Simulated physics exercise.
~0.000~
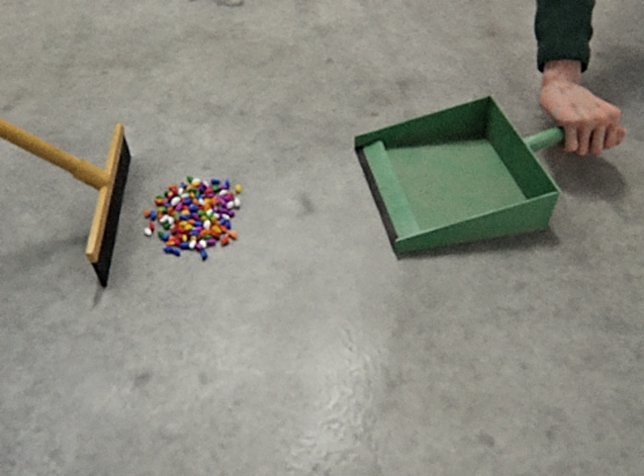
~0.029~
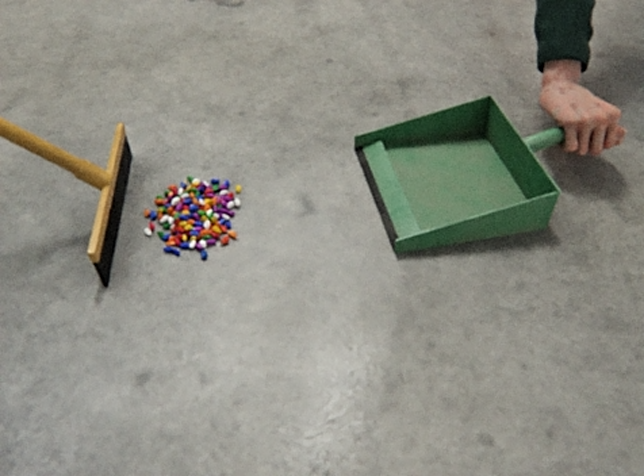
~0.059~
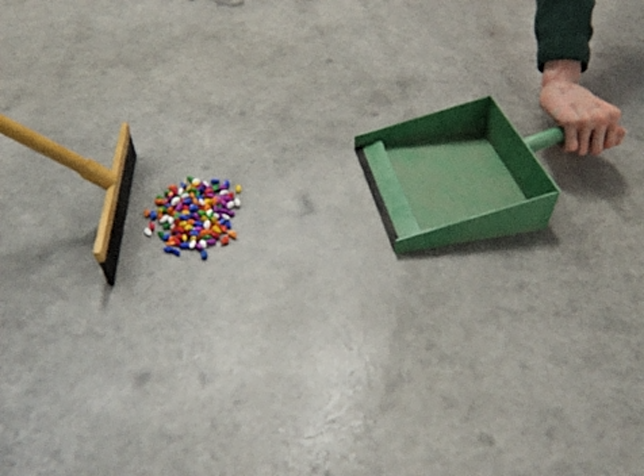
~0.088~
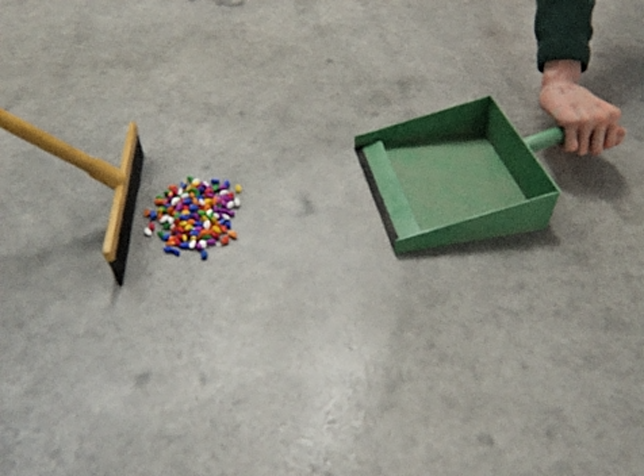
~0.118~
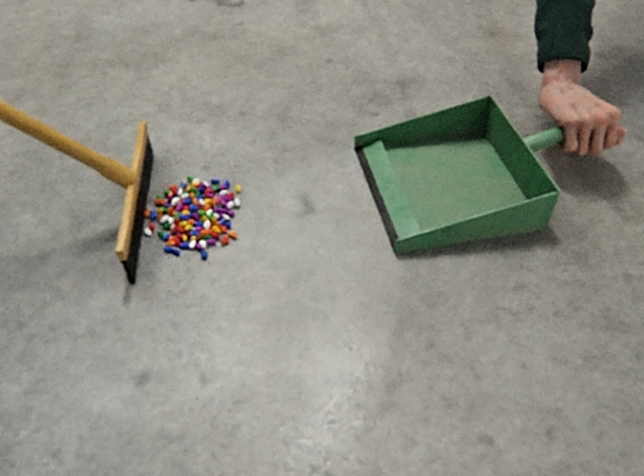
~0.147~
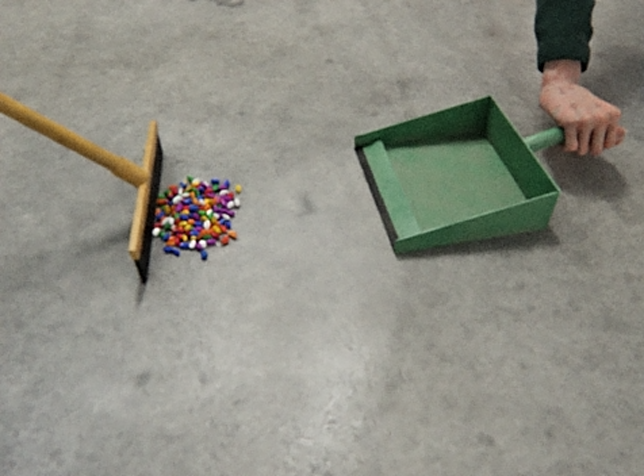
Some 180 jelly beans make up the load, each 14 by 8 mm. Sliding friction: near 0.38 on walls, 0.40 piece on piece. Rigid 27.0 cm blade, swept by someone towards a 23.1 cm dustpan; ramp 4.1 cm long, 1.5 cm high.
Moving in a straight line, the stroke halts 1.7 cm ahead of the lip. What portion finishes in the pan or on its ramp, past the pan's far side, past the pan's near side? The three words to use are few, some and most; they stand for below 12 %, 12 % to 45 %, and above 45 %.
Pan: Some, far side: Few, near side: Few.
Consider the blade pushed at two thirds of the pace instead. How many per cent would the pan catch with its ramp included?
Then around 35 per cent.
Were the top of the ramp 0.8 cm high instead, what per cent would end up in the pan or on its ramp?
I'd expect close to 40 per cent.
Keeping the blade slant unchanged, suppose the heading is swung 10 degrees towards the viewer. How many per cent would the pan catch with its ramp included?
35 per cent.
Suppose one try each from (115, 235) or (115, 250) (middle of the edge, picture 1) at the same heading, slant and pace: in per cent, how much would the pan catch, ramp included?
Roughly 35 % and 35 %.
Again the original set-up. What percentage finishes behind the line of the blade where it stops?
Close to 0 percent.
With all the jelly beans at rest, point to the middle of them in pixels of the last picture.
Roughly pixel (373, 196).
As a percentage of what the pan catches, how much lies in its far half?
50 per cent.
Then, at 0.41 s, middle of the blade 18 cm from the lip; 0 % over the lip, far side 0 %, near side 0 %.
Then, at 0.59 s, middle of the blade 8 cm from the lip; 0 % over the lip, far side 5 %, near side 5 %.
Then, at 0.89 s, middle of the blade 3 cm from the lip; 30 % over the lip, far side 5 %, near side 5 %.
In the end, at 2.5 s, pan 30 %, far side 5 %, near side 5 %, in front of the lip or behind the blade 60 %.
